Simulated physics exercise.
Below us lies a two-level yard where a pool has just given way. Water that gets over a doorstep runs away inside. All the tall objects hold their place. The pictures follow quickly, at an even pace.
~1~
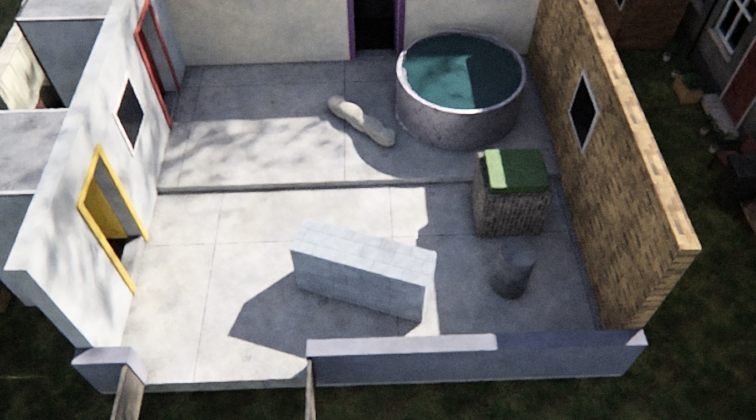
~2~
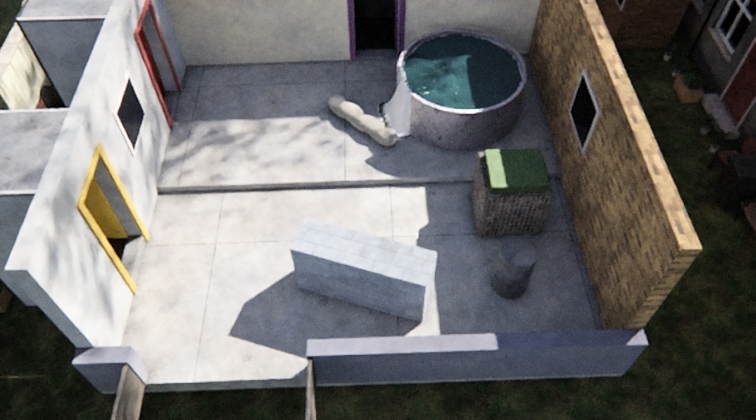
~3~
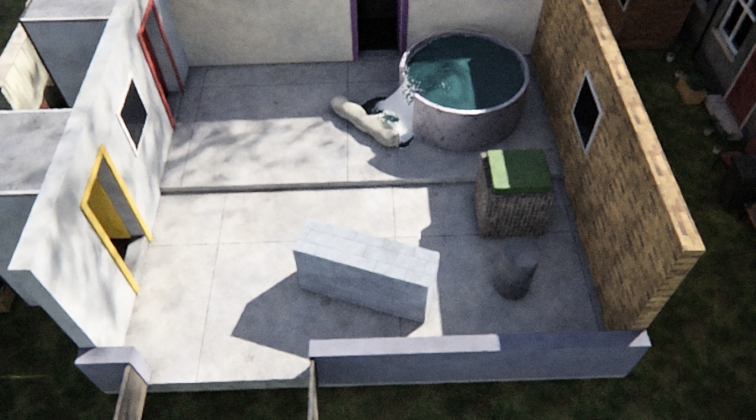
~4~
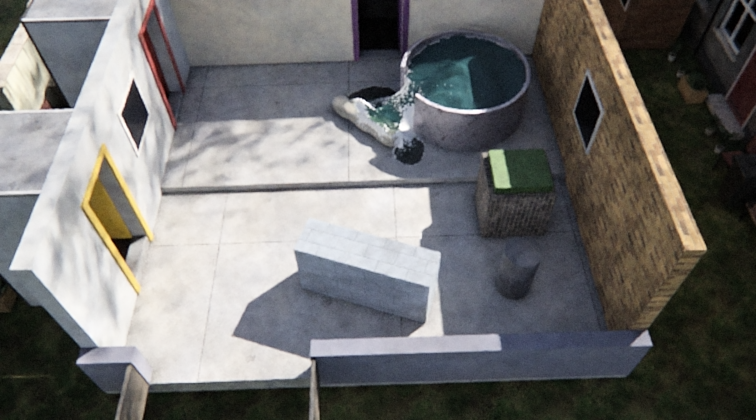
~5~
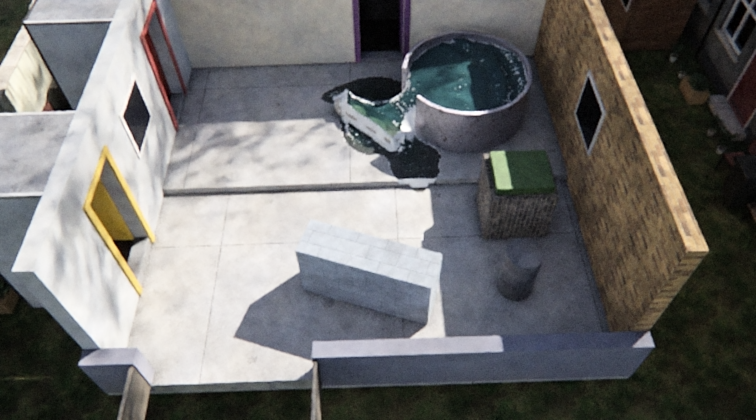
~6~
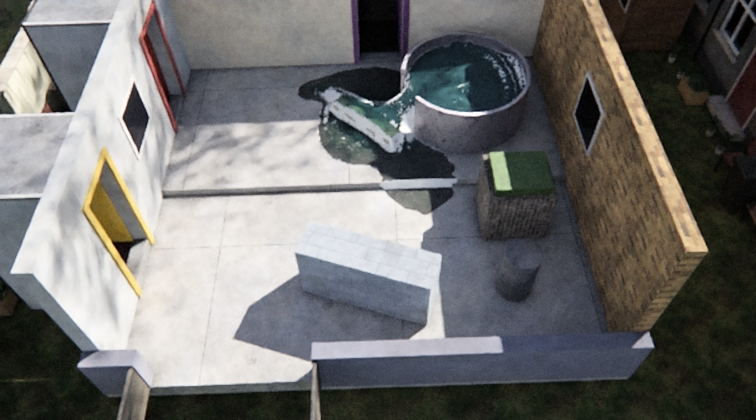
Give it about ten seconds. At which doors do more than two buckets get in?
In the end: The yellow door admits no more than that; the purple door lets in a lot; the red door lets in a lot.
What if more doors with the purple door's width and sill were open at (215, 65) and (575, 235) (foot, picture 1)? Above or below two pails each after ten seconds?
One after the other: Passes that mark, stays under.
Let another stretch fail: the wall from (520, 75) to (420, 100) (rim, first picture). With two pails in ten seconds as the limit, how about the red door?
One by one: The red door holds.
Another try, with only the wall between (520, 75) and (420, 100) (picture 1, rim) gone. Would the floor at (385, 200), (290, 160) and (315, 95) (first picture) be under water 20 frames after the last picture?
In that order: Flooded, free of water, free of water.
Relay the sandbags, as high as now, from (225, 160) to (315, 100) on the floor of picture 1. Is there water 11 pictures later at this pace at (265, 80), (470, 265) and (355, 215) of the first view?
As listed: Under water, no water, awash.
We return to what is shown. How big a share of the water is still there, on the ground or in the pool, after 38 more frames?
Close to 92 %.
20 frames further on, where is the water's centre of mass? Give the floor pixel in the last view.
Close to (368, 128).
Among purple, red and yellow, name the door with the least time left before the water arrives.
The purple-painted one.
A moment on, water covers 35 % of the floor; the yellow door not reached, the purple door wet at the sill, nothing in, the red door not reached.
Next, water covers 60 % of the floor; the yellow door not reached, the purple door under two buckets in, the red door wet at the sill, nothing in.
Then, water covers 75 % of the floor; the yellow door wet at the sill, nothing in, the purple door under two buckets in, the red door over two buckets in.
Later, water covers 85 % of the floor; the yellow door wet at the sill, nothing in, the purple door over two buckets in, the red door far over two buckets in.
In the end, water covers 95 % of the floor; the yellow door wet at the sill, nothing in, the purple door over two buckets in, the red door far over two buckets in.
